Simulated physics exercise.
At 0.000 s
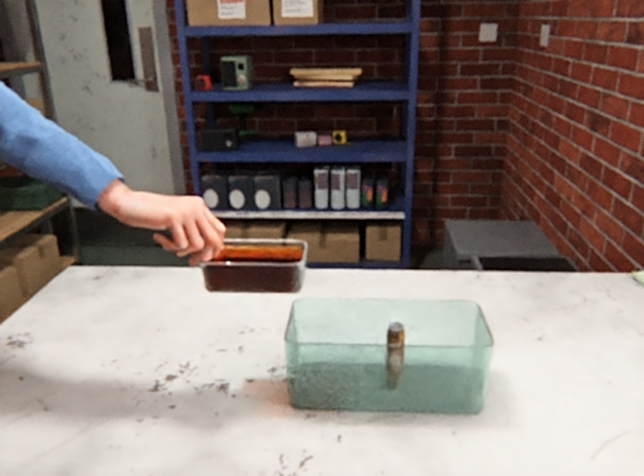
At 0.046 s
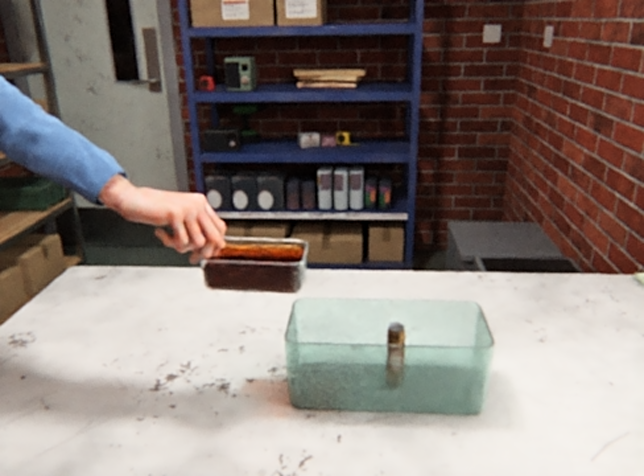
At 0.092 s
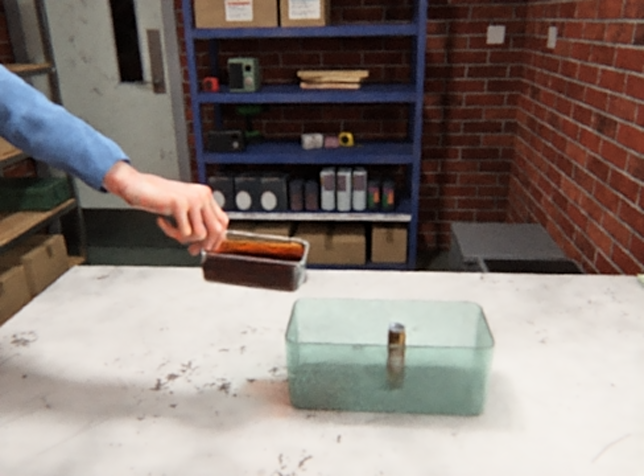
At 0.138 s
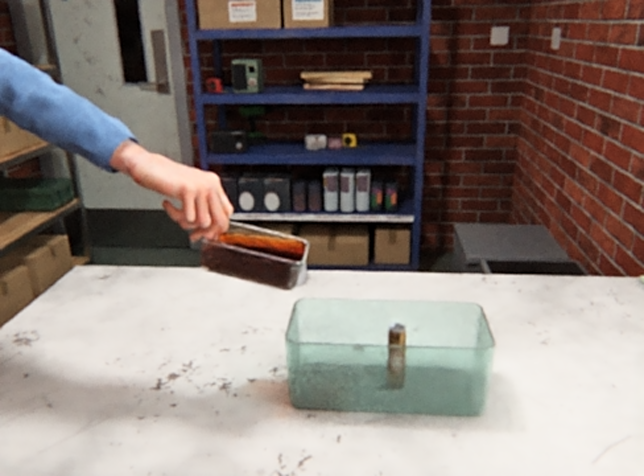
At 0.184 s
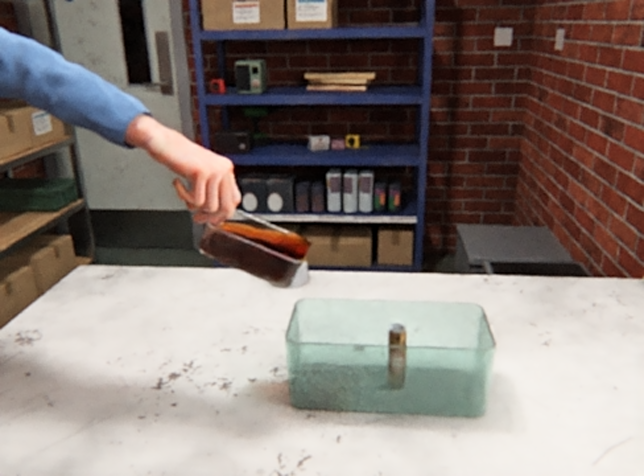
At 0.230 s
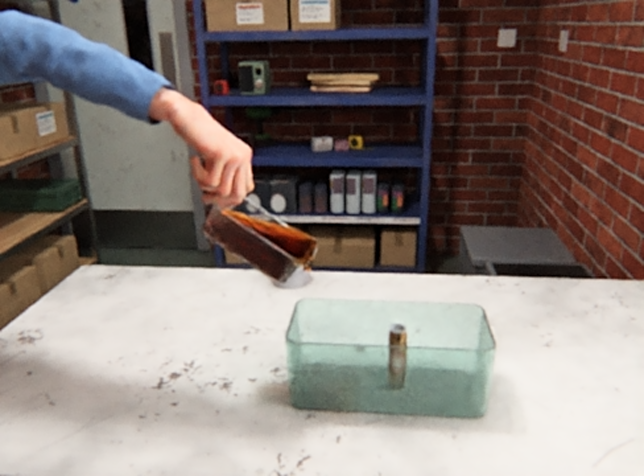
A hand gradually tilting a small clear tub of reddish-brown liquid rightwards, above and left of a long greenish basin on a table.
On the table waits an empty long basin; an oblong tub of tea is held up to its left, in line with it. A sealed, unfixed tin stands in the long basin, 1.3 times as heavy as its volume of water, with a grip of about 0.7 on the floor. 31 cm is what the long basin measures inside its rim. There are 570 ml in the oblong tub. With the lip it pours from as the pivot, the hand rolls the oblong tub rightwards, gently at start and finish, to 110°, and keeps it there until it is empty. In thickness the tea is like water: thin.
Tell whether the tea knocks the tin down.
It keels over.
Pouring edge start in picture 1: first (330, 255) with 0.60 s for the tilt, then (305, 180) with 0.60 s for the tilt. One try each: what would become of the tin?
Trial 1 - tin stays standing; trial 2 - tin stays standing.
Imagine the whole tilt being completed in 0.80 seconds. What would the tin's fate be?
Outcome - the tin comes down.
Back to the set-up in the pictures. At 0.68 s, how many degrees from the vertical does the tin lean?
It tilts roughly 25° from upright.
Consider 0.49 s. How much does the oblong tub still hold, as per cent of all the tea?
At that time about 10 in a hundred parts are still held.
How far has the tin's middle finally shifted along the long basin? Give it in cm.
Some 7.0 cm.
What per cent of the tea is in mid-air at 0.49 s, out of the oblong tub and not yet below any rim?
I'd put it at about 64 percent.
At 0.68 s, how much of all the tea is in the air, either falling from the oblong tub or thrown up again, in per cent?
About 5 % of the total.
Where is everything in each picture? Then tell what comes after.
In the first frame, it leans 0°; its right rim is at (305, 253); the tea meets the walls at (209, 255) and (304, 256); the long basin's rim runs from (289, 320) to (486, 323); the tin's top is at (396, 329).
In the second frame, it leans 2°; its right rim is at (305, 253); the tea meets the walls at (210, 253) and (304, 255).
In the third frame, it leans 6°; its right rim is at (306, 253); the tea meets the walls at (209, 249) and (305, 252).
In the fourth frame, it leans 14°; its right rim is at (306, 254); the tea meets the walls at (209, 241) and (306, 248); 1 per cent is over the edge.
In the fifth frame, it leans 24°; its right rim is at (306, 254); the tea meets the walls at (210, 229) and (299, 245); 4 per cent is over the edge.
In the sixth frame, it leans 35°; its right rim is at (306, 254); the tea meets the walls at (213, 215) and (294, 239); 10 per cent is over the edge.
By 0.49 s the tilt is 101° and 11 per cent is still to pour; the tin stands where it began.
By 0.68 s the tilt is 110° and 0 per cent is still to pour; the tin leans 26°.
By 0.88 s the tilt is 110° and 0 per cent is still to pour; the tin lies on its side.
By 1.10 s the tilt is 110° and 0 per cent is still to pour; the tin lies on its side.
At rest the tin lies on its side.
